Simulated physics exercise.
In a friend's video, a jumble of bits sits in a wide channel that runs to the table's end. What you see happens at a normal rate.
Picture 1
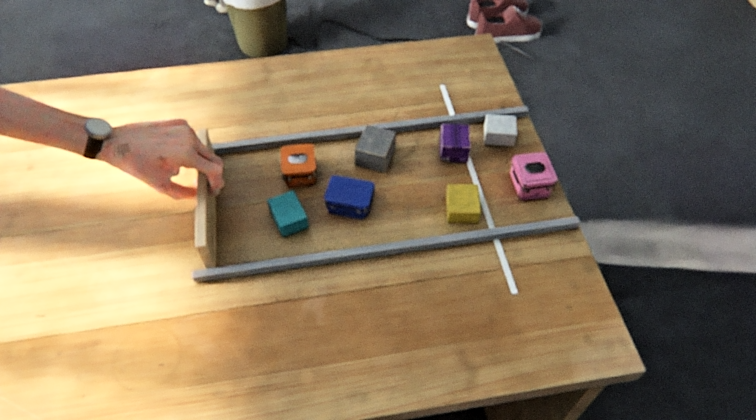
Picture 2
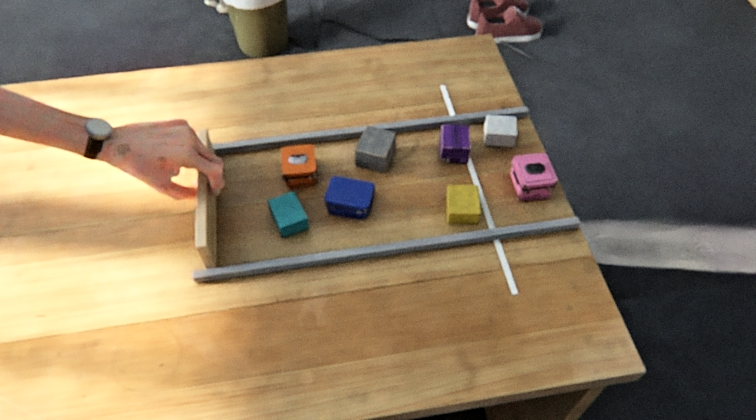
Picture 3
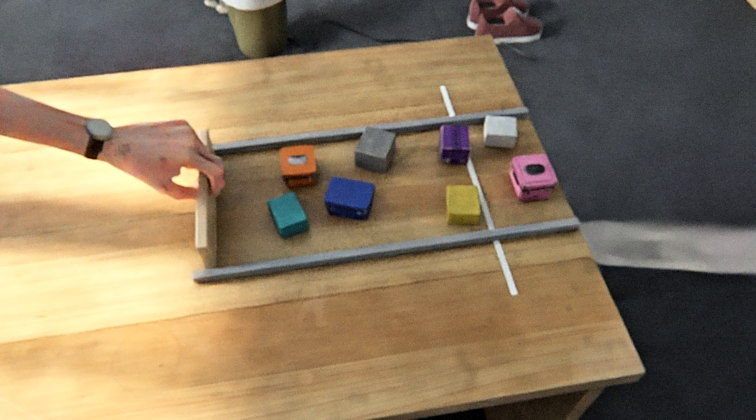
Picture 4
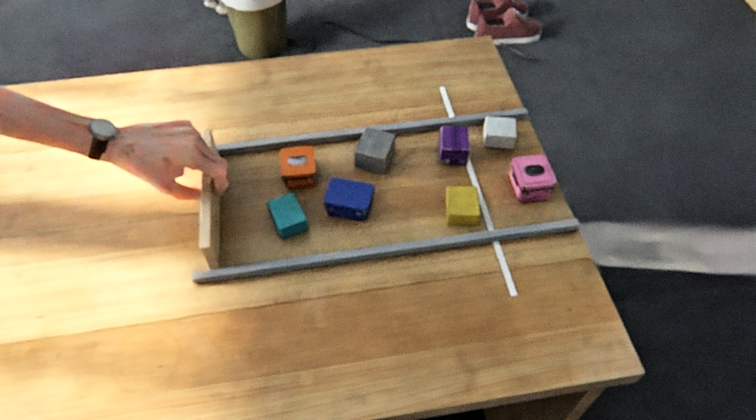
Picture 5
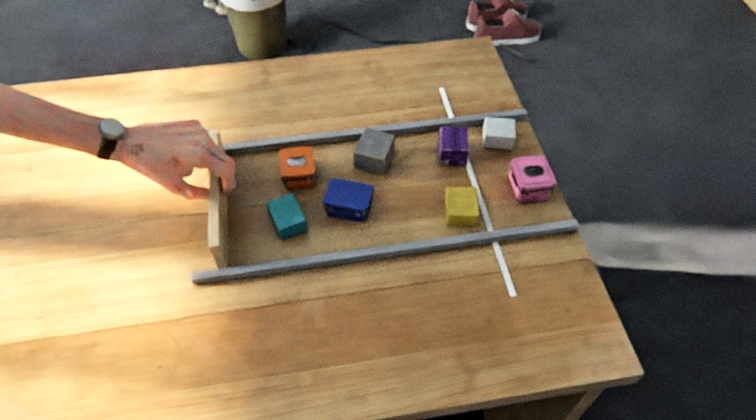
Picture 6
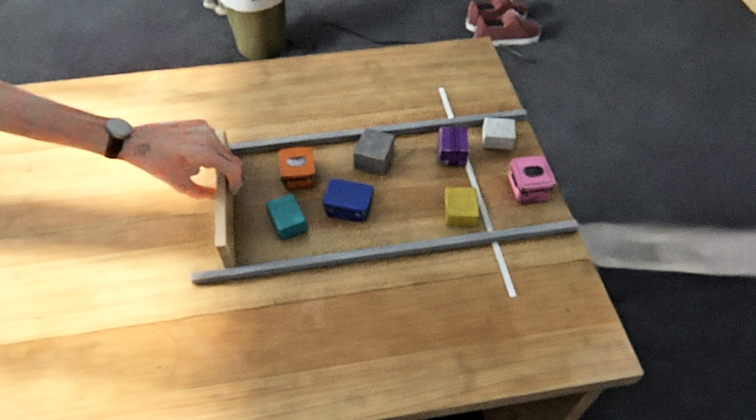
At first, a hand holds an upright wooden board at the left end of a channel between two gray rails, with colorful blocks and small cases scattered ahead of it. Then the hand slides the board slightly right, closer to the teal and orange pieces, while the scattered objects stay put.
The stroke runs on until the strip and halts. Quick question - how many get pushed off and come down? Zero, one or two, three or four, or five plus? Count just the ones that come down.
One or two, I'd say.
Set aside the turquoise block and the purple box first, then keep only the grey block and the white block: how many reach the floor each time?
First 0, then 0.
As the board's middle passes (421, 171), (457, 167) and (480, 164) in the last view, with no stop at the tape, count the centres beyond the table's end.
Going through the three places, I get 0, 1 and 3.
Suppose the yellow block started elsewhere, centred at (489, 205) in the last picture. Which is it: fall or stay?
It keeps its place.
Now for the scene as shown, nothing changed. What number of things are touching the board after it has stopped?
All in all, 2.
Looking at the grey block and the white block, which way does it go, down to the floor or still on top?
Grey block: Stays; white block: Falls off.
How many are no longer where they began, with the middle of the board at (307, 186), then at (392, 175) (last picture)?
First 3 and then 5.
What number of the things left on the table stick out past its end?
The overhang total is 2.
Early on, none off yet; pink case at rest near (531, 180); white block at rest near (499, 134); purple box at rest near (453, 147).
A while later, none off yet; pink case at rest near (531, 180); white block travelled about its own width near (528, 128); purple box travelled well along near (505, 140).
Finally, the number that fall off is one or two; lost, white block.
